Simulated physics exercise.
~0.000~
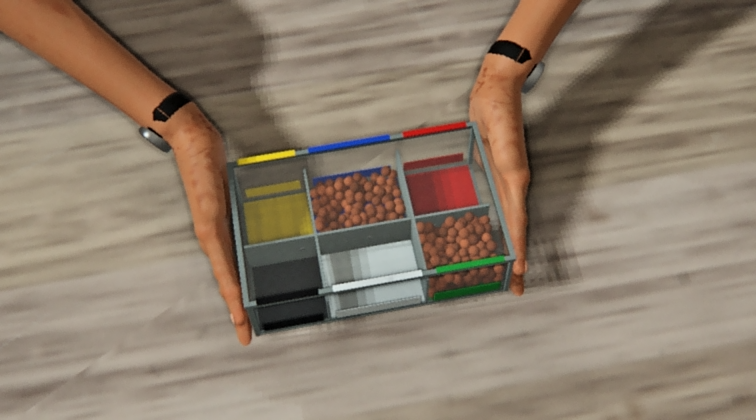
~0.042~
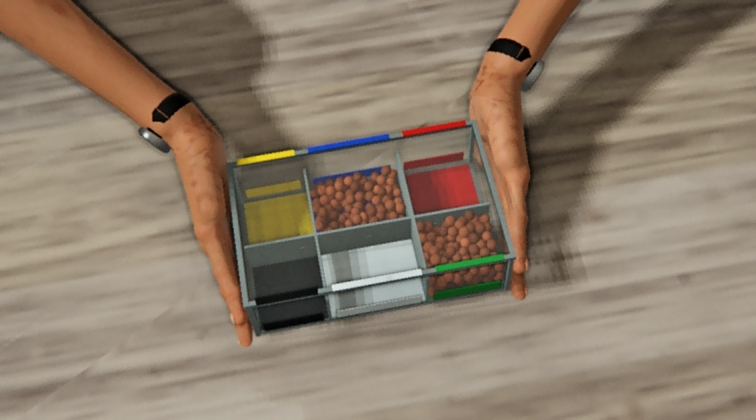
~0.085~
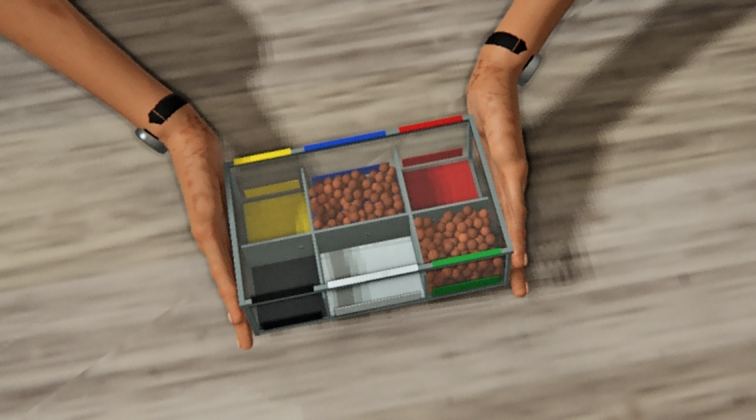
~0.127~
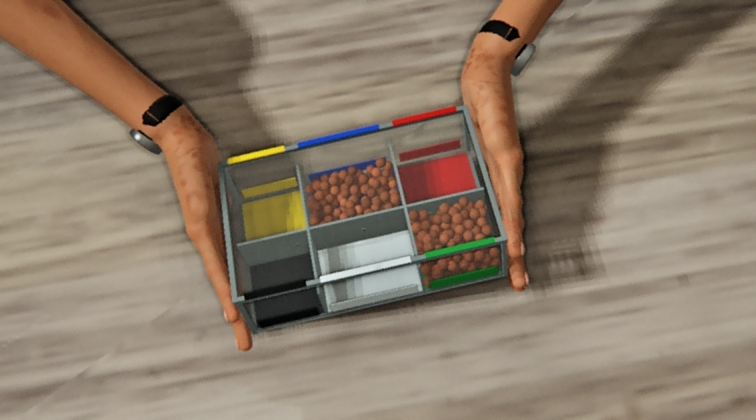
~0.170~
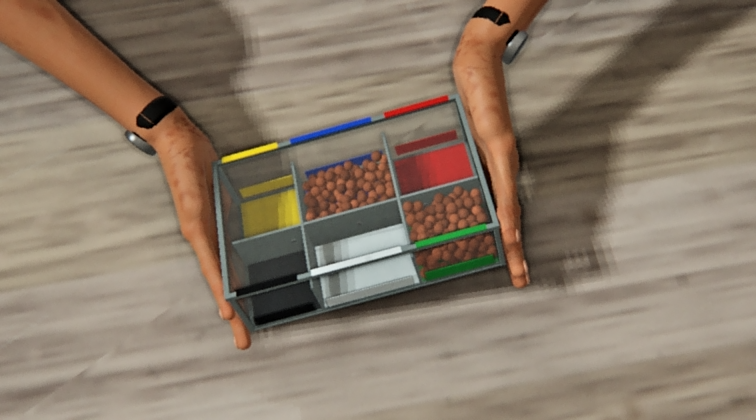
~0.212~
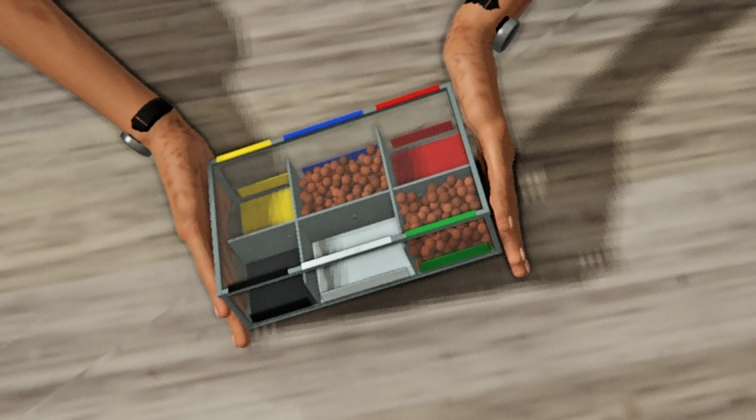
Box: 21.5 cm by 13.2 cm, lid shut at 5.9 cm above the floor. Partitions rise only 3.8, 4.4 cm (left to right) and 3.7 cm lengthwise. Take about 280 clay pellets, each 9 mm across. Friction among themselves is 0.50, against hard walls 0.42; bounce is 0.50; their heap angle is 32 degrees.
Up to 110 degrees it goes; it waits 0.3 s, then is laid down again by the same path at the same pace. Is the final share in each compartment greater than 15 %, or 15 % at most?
Red: 15 % at most, blue: Greater than 15 %, green: Greater than 15 %, yellow: Greater than 15 %, white: 15 % at most, black: 15 % at most.
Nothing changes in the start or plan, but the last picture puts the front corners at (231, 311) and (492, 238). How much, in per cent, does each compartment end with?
Each compartment ends with, in per cent, red 0, blue 0, green 40, yellow 30, white 0 and black 30.
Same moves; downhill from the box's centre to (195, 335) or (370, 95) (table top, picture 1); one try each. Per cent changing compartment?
First try: Around 50 percent; second try: Around 40 percent.
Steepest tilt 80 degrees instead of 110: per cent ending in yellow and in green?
You'd see yellow with 20 % and green with 40 %.
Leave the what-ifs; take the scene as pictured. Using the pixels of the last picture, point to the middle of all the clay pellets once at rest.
Centre at rest, approx.: (318, 219) px.
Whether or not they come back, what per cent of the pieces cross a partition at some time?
Around 50 in a hundred.
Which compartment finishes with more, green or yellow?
Fuller: Yellow.
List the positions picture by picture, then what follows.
In the first picture, box tilt 0 degrees, front corners at (249, 303) and (511, 257); blue 45 %, green 55 %.
In the second picture, box tilt 1 degrees, front corners at (249, 303) and (510, 255).
In the third picture, box tilt 3 degrees, front corners at (245, 302) and (508, 249), lowest corner left back.
In the fourth picture, box tilt 7 degrees, front corners at (238, 299) and (502, 238), lowest corner left back.
In the fifth picture, box tilt 11 degrees, front corners at (230, 295) and (494, 224), lowest corner left back.
In the sixth picture, box tilt 15 degrees, front corners at (223, 292) and (484, 211), lowest corner left back; blue 45 %, green 55 %. Its pace works out near 100 degrees a second.
Then, at 1.34 s, tilt 110 degrees; red 5 %, blue 35 %, green 30 %, yellow 25 %.
Then, at 2.10 s, tilt 57 degrees; blue 30 %, green 30 %, yellow 40 %.
After 2.88 s, tilt 0 degrees; blue 30 %, green 25 %, yellow 40 %.
At rest (3.5 s), red 0 %, blue 30 %, green 25 %, yellow 40 %, white 0 %, black 0 %.
